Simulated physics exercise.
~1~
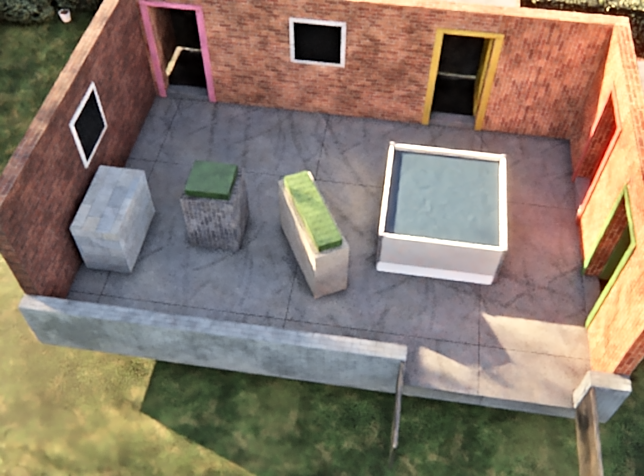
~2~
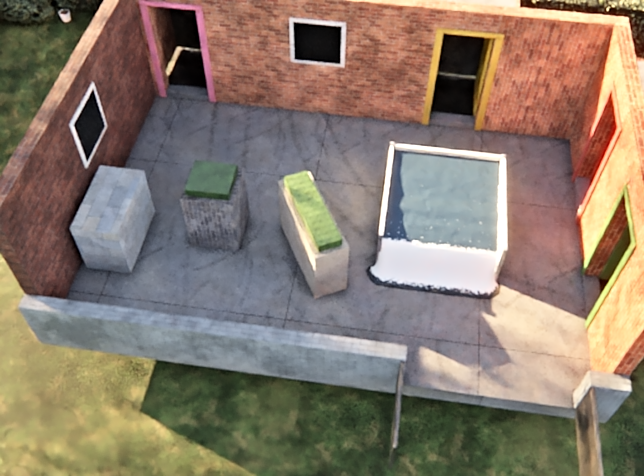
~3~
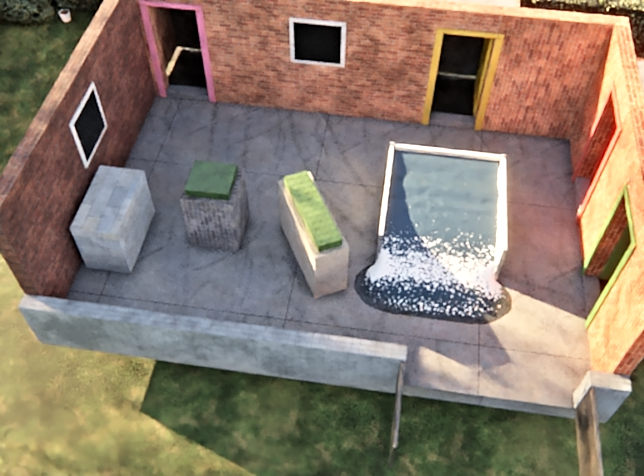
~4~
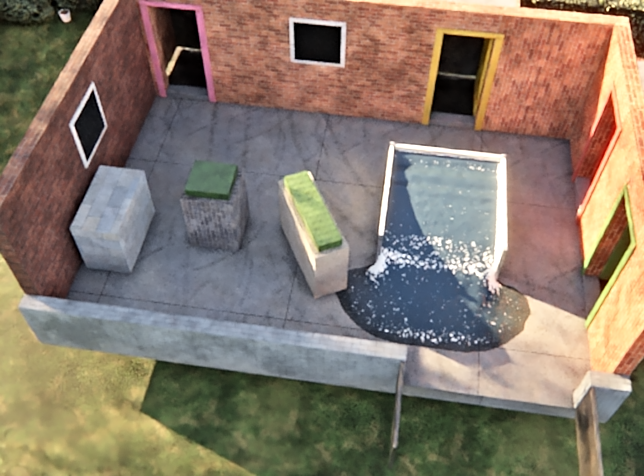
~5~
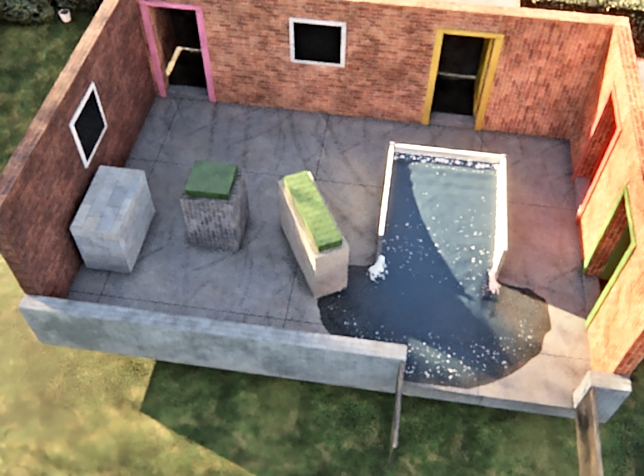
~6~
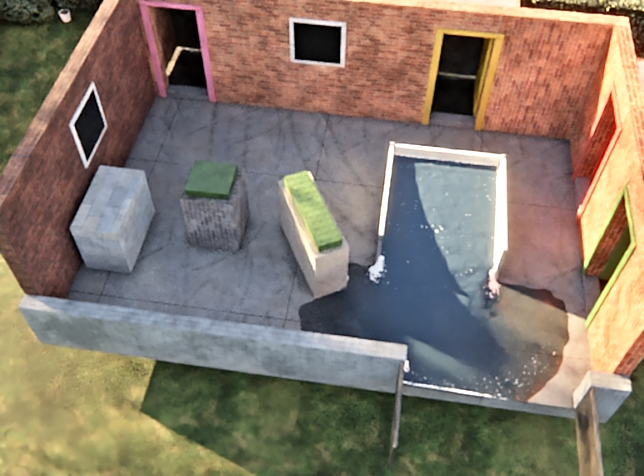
Water bursting through the front side of a white-rimmed tank and spreading in a dark pool across a brick-walled yard's grey paving.
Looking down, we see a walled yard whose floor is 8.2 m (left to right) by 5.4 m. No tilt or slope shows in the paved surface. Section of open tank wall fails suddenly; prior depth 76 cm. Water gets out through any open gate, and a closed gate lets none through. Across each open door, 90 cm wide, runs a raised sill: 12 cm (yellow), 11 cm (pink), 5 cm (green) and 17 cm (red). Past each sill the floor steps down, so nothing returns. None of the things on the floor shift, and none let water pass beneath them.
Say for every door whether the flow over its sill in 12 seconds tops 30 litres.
Result: At the yellow door the inflow will remain within the limit; at the pink door the inflow will remain within the limit; at the green door the inflow will remain within the limit; at the red door the inflow will remain within the limit.
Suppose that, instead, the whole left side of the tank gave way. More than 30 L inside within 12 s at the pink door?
In that case, pink door: More than that.
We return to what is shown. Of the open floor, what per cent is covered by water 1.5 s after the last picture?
Close to 30 in a hundred parts are wet.
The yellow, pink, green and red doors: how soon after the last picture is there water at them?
Doors: Yellow 11.0 s / pink 5.0 s / green 0.4 s / red 5.0 s.
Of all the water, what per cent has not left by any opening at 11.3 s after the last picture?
About 36 percent of the water remains.
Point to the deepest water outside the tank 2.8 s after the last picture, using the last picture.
Pixel (98, 278), about.
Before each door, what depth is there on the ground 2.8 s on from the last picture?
Centimetres: Yellow 0 / pink 0 / green 3 / red 0.
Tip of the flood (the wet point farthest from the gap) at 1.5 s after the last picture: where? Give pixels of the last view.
That's around (90, 326) in the last picture.
Then, 0.7 s after the last picture water covers 20 % of the floor and is deepest (42 cm) near (380, 355); yellow door not reached, pink door not reached, green door 2 cm at the sill, 0 L in, red door not reached.
Then, 1.5 s after the last picture water covers 30 % of the floor and is deepest (32 cm) near (392, 357); yellow door not reached, pink door not reached, green door 1 cm at the sill, 0 L in, red door not reached.
Then, 2.8 s after the last picture water covers 40 % of the floor and is deepest (22 cm) near (98, 278); yellow door not reached, pink door not reached, green door 3 cm at the sill, 0 L in, red door not reached.
Then, 6.3 s after the last picture water covers 60 % of the floor and is deepest (10 cm) near (196, 253); yellow door not reached, pink door 5 cm at the sill, 0 L in, green door 1 cm at the sill, 0 L in, red door 1 cm at the sill, 0 L in.
Then, 11.3 s after the last picture water covers 75 % of the floor and is deepest (5 cm) near (296, 294); yellow door 1 cm at the sill, 0 L in, pink door 4 cm at the sill, 0 L in, green door 1 cm at the sill, 0 L in, red door 1 cm at the sill, 0 L in.
